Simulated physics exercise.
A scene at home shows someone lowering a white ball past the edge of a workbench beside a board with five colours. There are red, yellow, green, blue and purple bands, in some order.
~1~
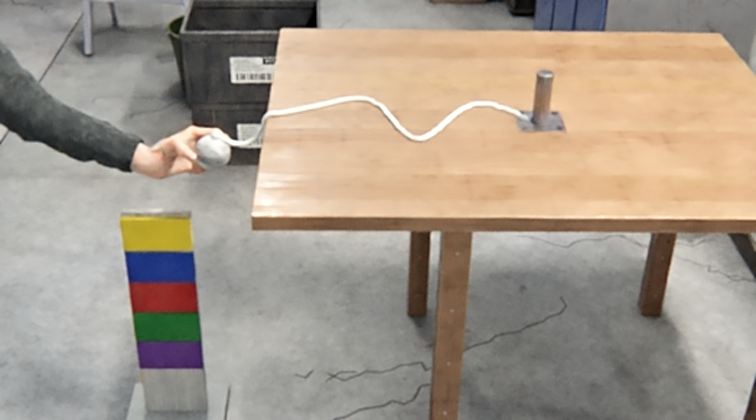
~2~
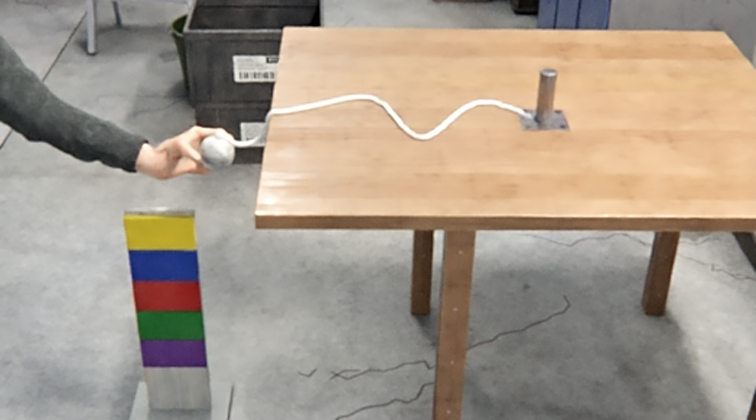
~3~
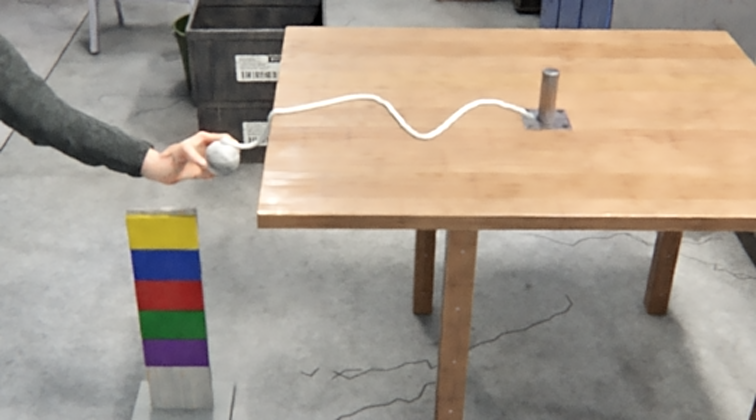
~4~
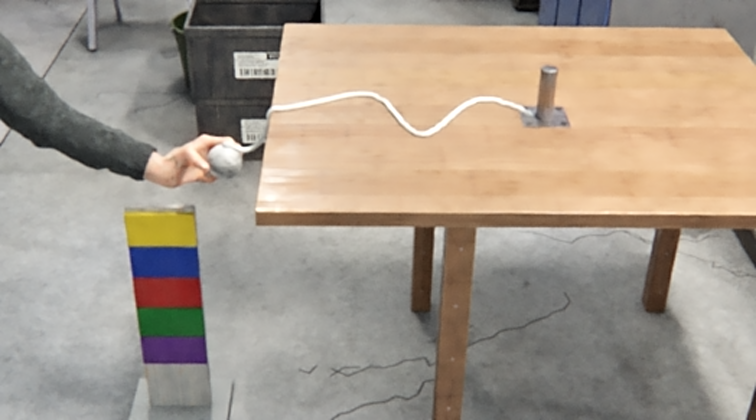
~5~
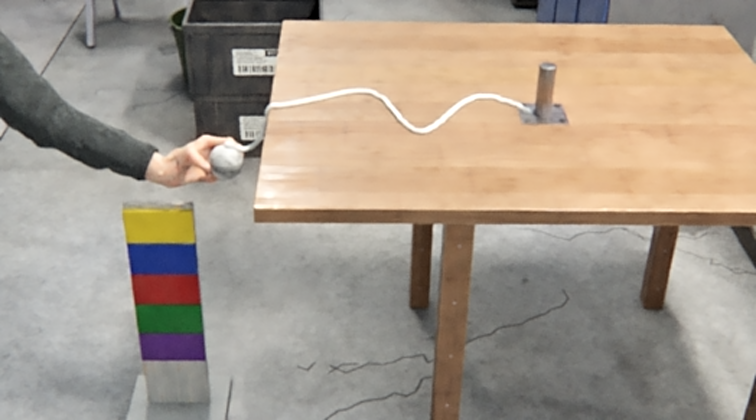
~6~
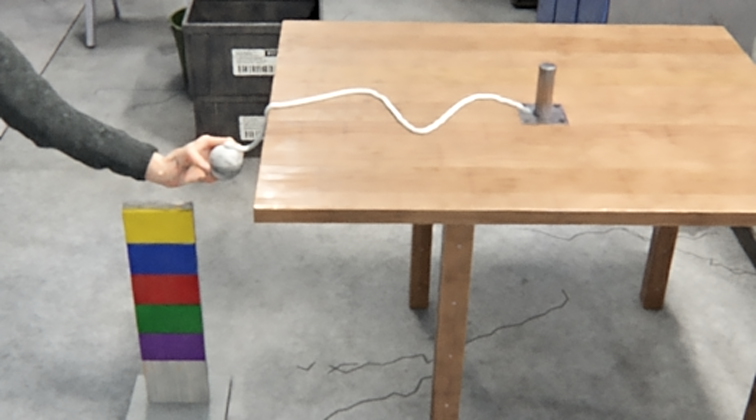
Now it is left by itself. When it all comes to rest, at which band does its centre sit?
At red.
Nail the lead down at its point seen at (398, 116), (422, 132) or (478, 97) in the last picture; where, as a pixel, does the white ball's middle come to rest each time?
Pixel spots, one per try: About (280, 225), (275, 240), (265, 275).
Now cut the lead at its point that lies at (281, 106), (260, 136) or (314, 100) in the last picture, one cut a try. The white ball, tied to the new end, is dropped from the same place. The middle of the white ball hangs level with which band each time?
Yellow; blue; none, it hangs higher.
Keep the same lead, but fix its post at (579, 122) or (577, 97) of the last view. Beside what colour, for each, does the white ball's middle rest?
First try: Blue; second try: Blue.
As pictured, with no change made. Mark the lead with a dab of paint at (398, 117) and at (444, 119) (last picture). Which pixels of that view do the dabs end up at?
First one close to (322, 112), second close to (401, 111).
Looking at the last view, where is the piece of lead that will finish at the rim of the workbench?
At (377, 96), roughly.
A little later, ball near (272, 282); level with red.
Next, ball near (263, 291); level with red.
When it is over, ball near (270, 291); level with red. Its middle rests at the red band.
